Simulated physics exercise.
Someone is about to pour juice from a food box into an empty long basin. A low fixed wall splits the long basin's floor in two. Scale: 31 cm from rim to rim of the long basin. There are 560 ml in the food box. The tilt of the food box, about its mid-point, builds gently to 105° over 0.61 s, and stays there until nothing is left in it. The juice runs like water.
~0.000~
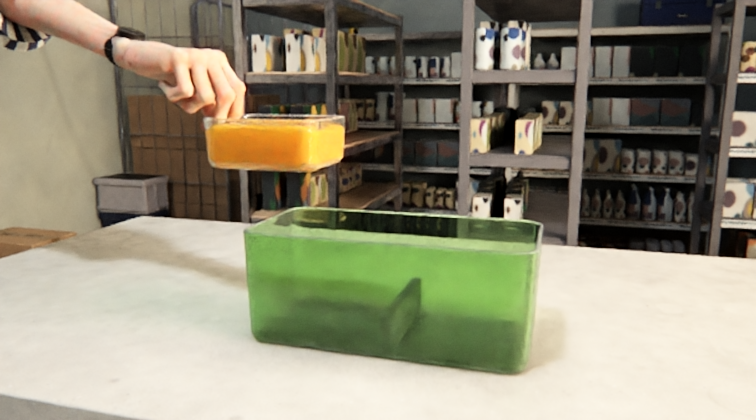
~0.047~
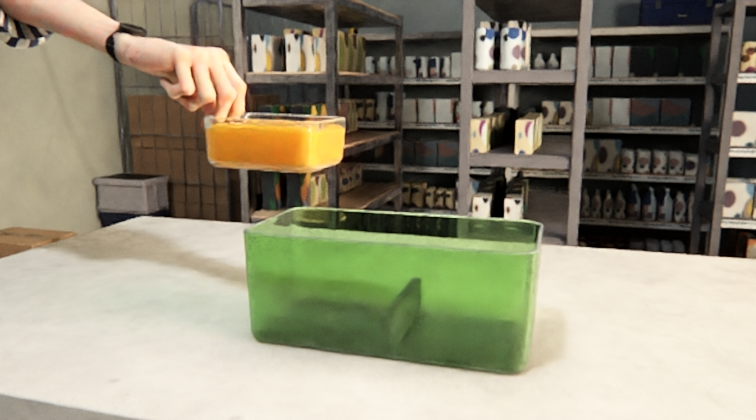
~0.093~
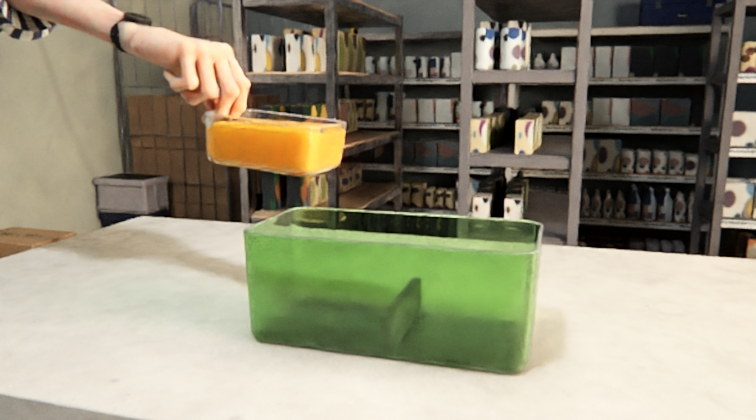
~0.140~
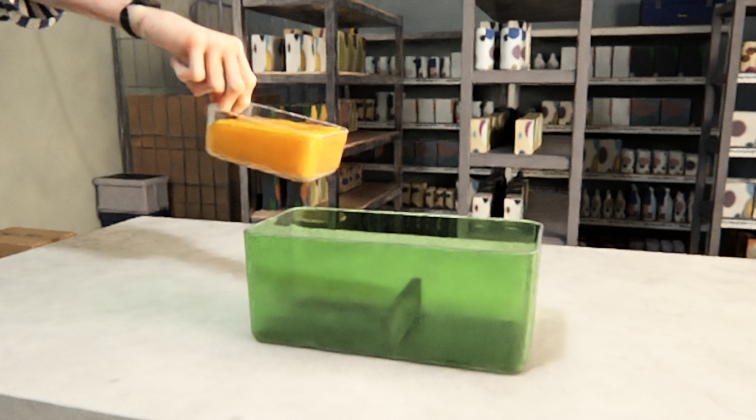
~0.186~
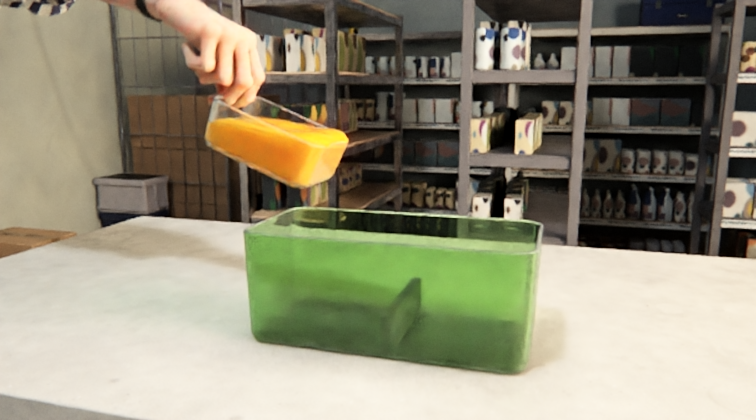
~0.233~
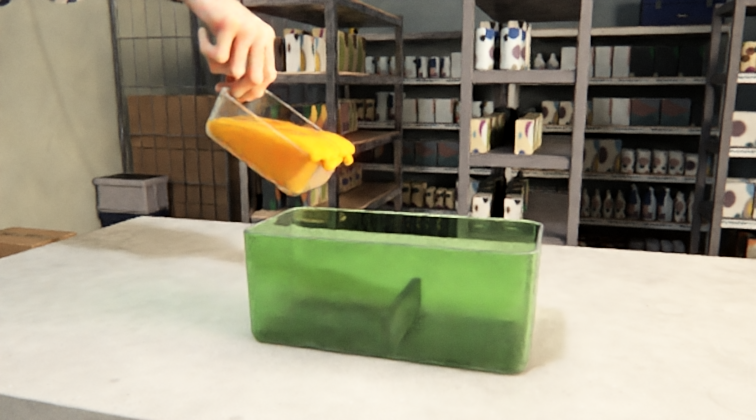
The video shows a hand holding a clear food box of orange juice above a long green basin with a low inner wall, gradually tilting the box down to the right until some juice bulges over its right edge.
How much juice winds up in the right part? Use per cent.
About 7 per cent.
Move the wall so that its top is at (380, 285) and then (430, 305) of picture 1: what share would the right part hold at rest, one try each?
First 40, then 15 per cent.
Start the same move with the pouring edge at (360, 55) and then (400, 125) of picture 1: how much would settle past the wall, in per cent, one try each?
First 65, then 80 per cent.
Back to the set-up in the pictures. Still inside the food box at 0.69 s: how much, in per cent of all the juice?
About 1 per cent.
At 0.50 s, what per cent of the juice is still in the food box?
Some 8 per cent.
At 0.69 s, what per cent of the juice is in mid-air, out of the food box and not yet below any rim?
About 4 per cent.
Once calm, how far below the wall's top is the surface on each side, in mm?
Left about 20 mm, right about 40 mm.
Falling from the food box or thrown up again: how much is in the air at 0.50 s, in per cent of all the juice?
Near 18 in a hundred.
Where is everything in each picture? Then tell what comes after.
In the first frame, tilt 0°; pouring edge (332, 120); surface from (229, 124) to (332, 126); the long basin's rim runs from (270, 220) to (539, 238); the wall's top is at (403, 296).
In the second frame, tilt 2°; pouring edge (332, 122); surface from (229, 124) to (332, 127).
In the third frame, tilt 6°; pouring edge (333, 127); surface from (230, 122) to (333, 129).
In the fourth frame, tilt 13°; pouring edge (335, 135); surface from (231, 120) to (335, 132).
In the fifth frame, tilt 22°; pouring edge (335, 145); surface from (230, 120) to (335, 138); 3 per cent is over the edge.
In the sixth frame, tilt 33°; pouring edge (333, 157); surface from (230, 117) to (318, 138); 10 per cent is over the edge.
Then, 0.50 s in, the tilt is 96° and 8 per cent is still to pour, 74 is left of the wall and 0 right of it.
Then, 0.69 s in, the tilt is 105° and 1 per cent is still to pour, 93 is left of the wall and 2 right of it.
Then, 0.89 s in, the tilt is 105° and 0 per cent is still to pour, 91 is left of the wall and 7 right of it.
Then, 1.11 s in, the tilt is 105° and 0 per cent is still to pour, 91 is left of the wall and 7 right of it.
Finally, 91 per cent lies left of the wall, 7 right of it and 2 outside.
